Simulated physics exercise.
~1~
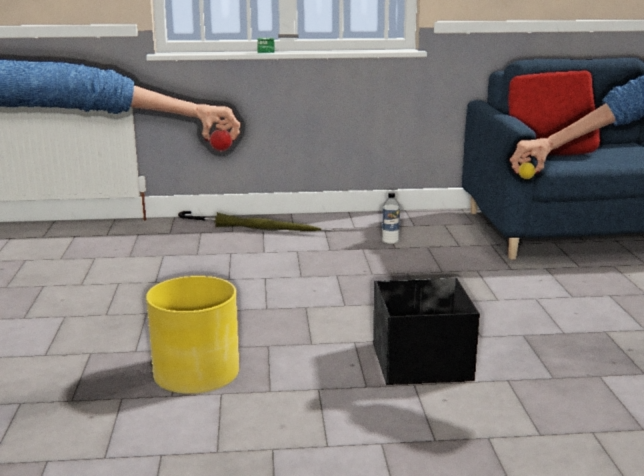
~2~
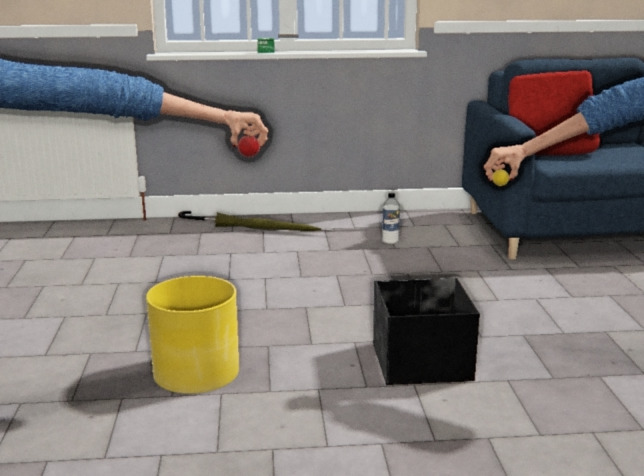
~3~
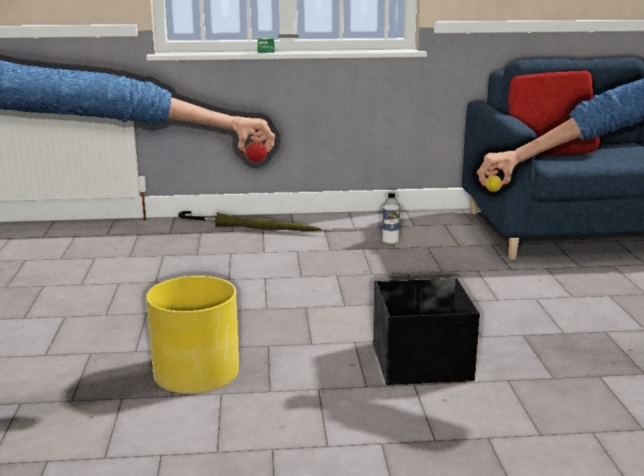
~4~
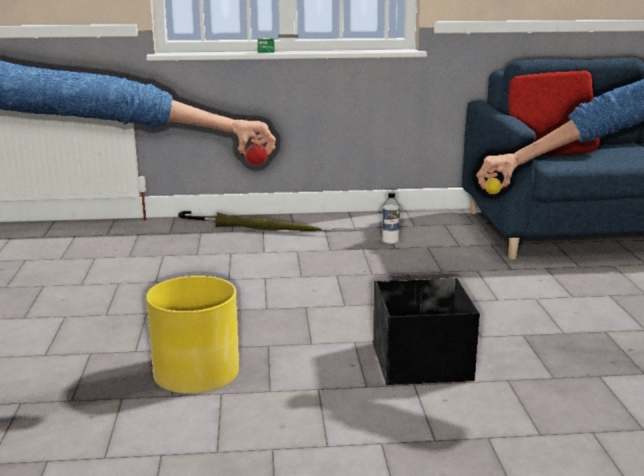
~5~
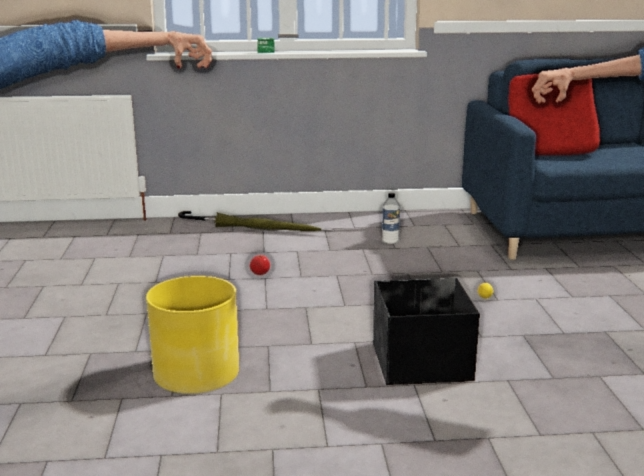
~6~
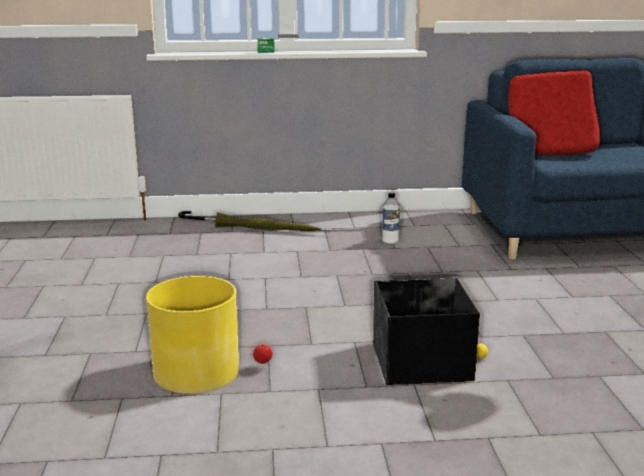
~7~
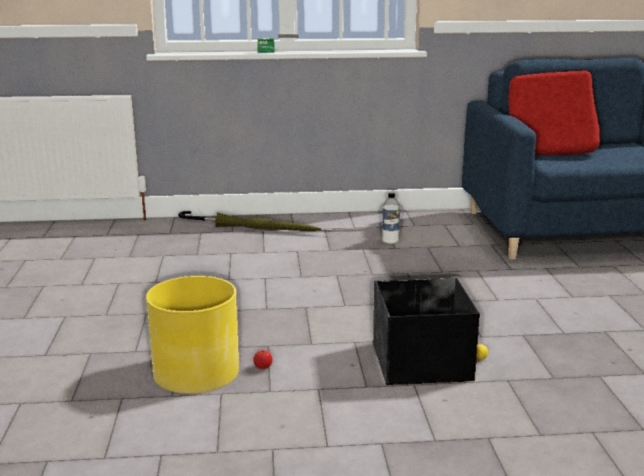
At the start, one hand holds a red tomato on the left and another holds a small yellow lemon on the right, above a tiled floor with a yellow bucket and a black square basket. The left hand moves rightward and the right hand shifts leftward, each lowering slightly before pausing. Both hands then let go and draw back as the tomato and the lemon drop. The arms leave the view. Neither container catches anything, and the tomato ends on the floor just right of the bucket, while the lemon rests beside the basket's right side.
